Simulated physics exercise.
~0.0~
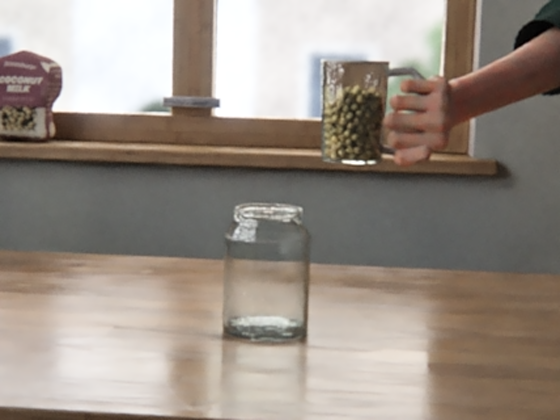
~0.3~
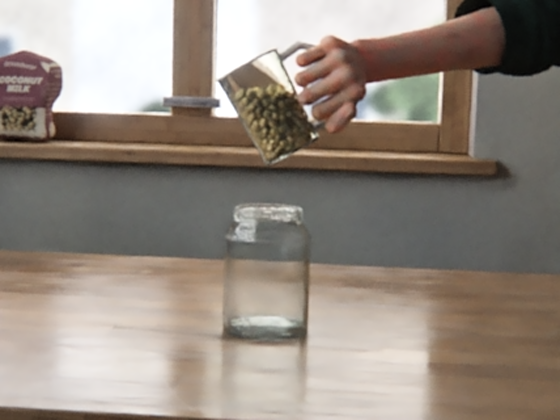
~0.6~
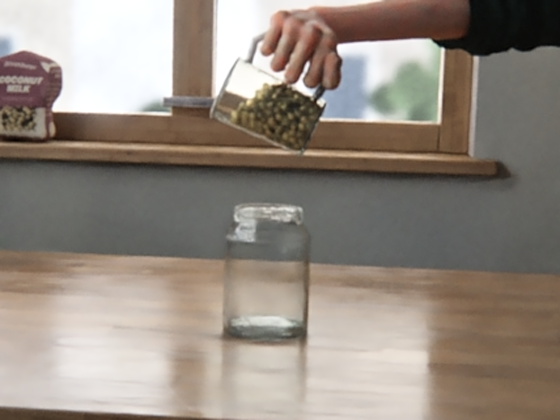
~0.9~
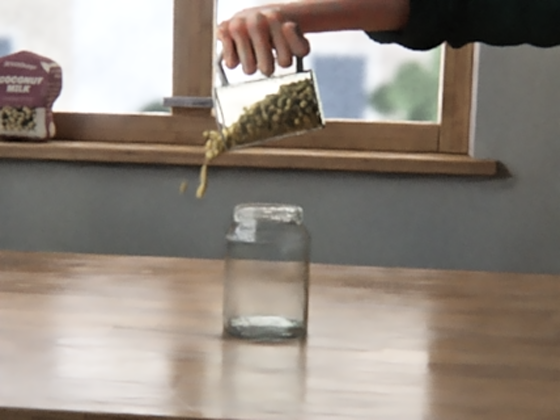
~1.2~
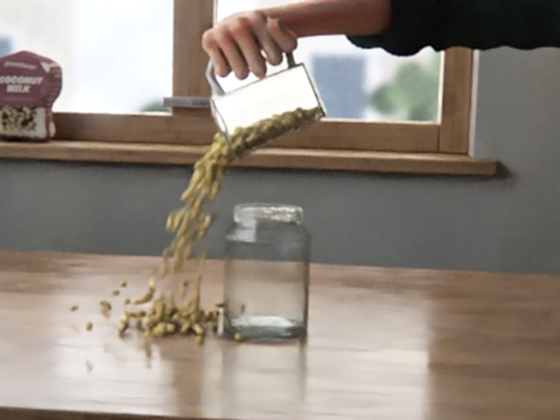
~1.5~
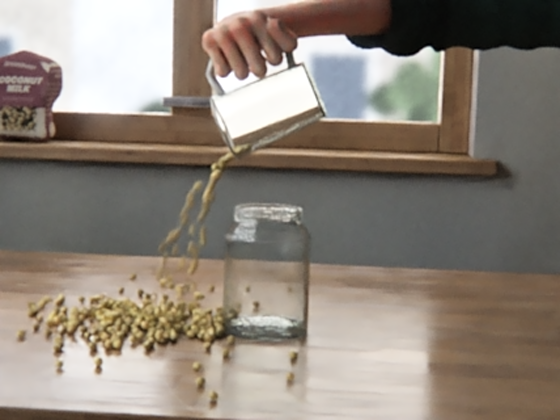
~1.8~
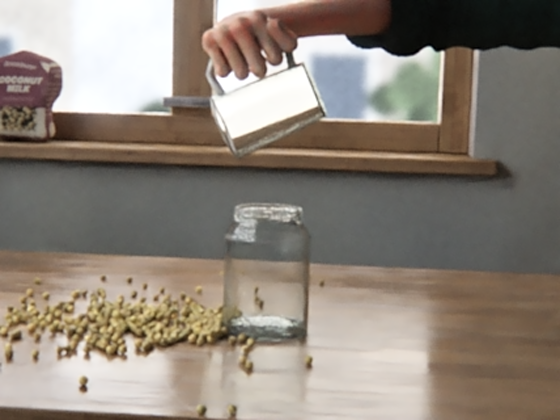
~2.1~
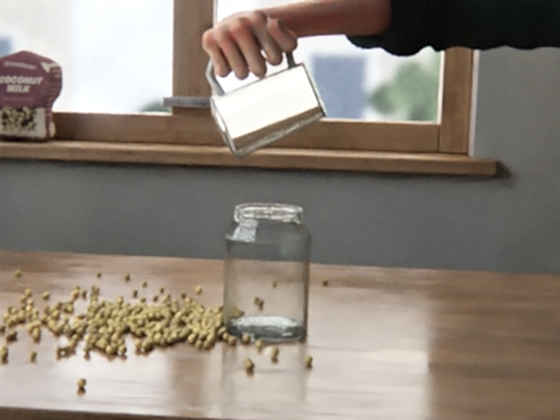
The footage shows a hand bringing a clear measuring cup of soya beans leftward above an open glass jar on a wooden table and tipping it, but the beans pour down left of the jar and scatter across the tabletop, leaving the cup and jar empty.
